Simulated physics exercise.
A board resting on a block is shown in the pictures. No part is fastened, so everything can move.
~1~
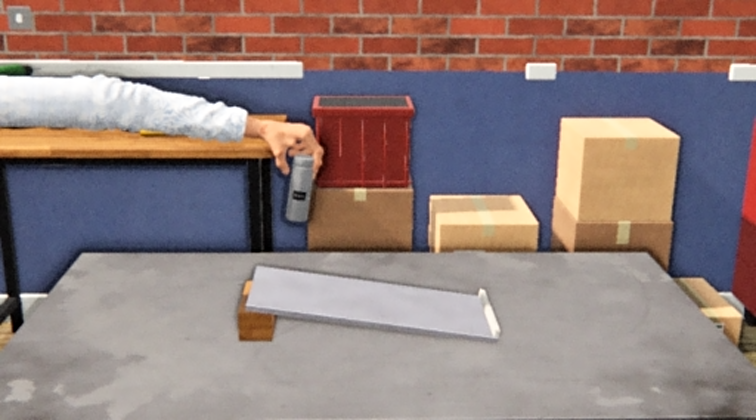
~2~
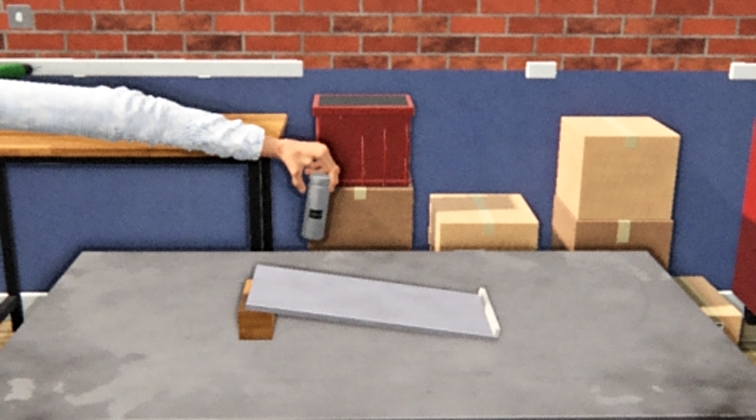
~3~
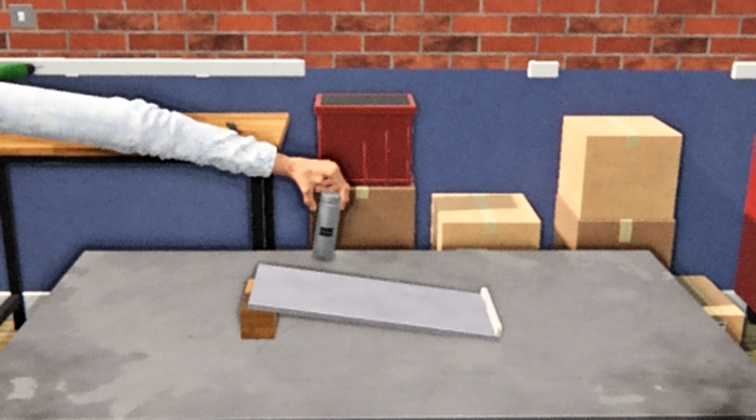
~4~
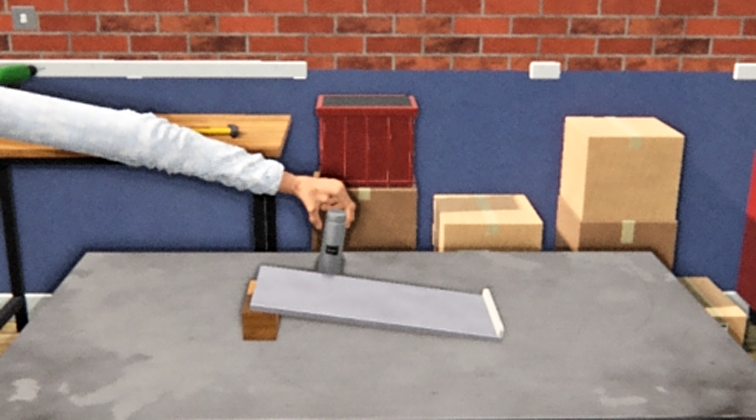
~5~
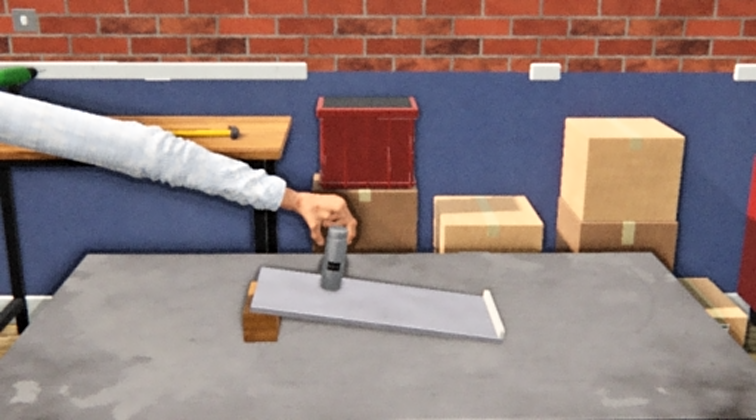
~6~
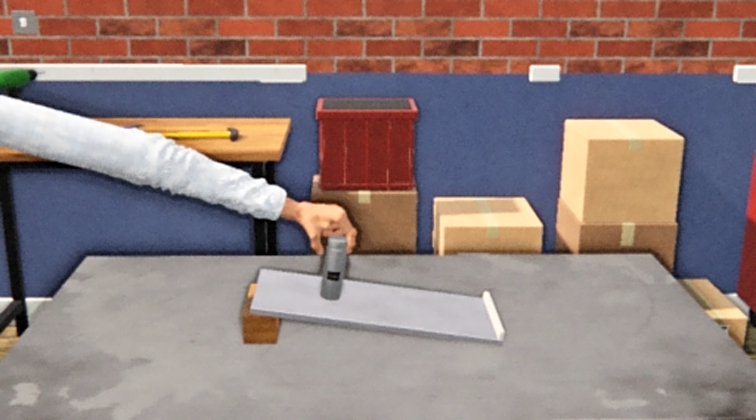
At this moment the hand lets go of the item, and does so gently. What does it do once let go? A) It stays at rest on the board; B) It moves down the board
Option A: It stays at rest on the board.
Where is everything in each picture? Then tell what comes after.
Coming down; grey shaker (301, 188), in the first picture.
Coming down; grey shaker (316, 206), in the second picture.
Coming down; grey shaker (327, 224), in the third picture.
Coming down; grey shaker (333, 242), in the fourth picture.
Coming down; grey shaker (335, 258), in the fifth picture.
Set down, still held; grey shaker (334, 268), in the sixth picture.
Then, 0.20 s later than the last frame, all is still.
Then, 0.40 s later than the last frame, grey shaker resting near (334, 268).
When it is over, it is as before. End places, in pixels of the last picture, grey shaker near (334, 268). The grey shaker remains at rest.
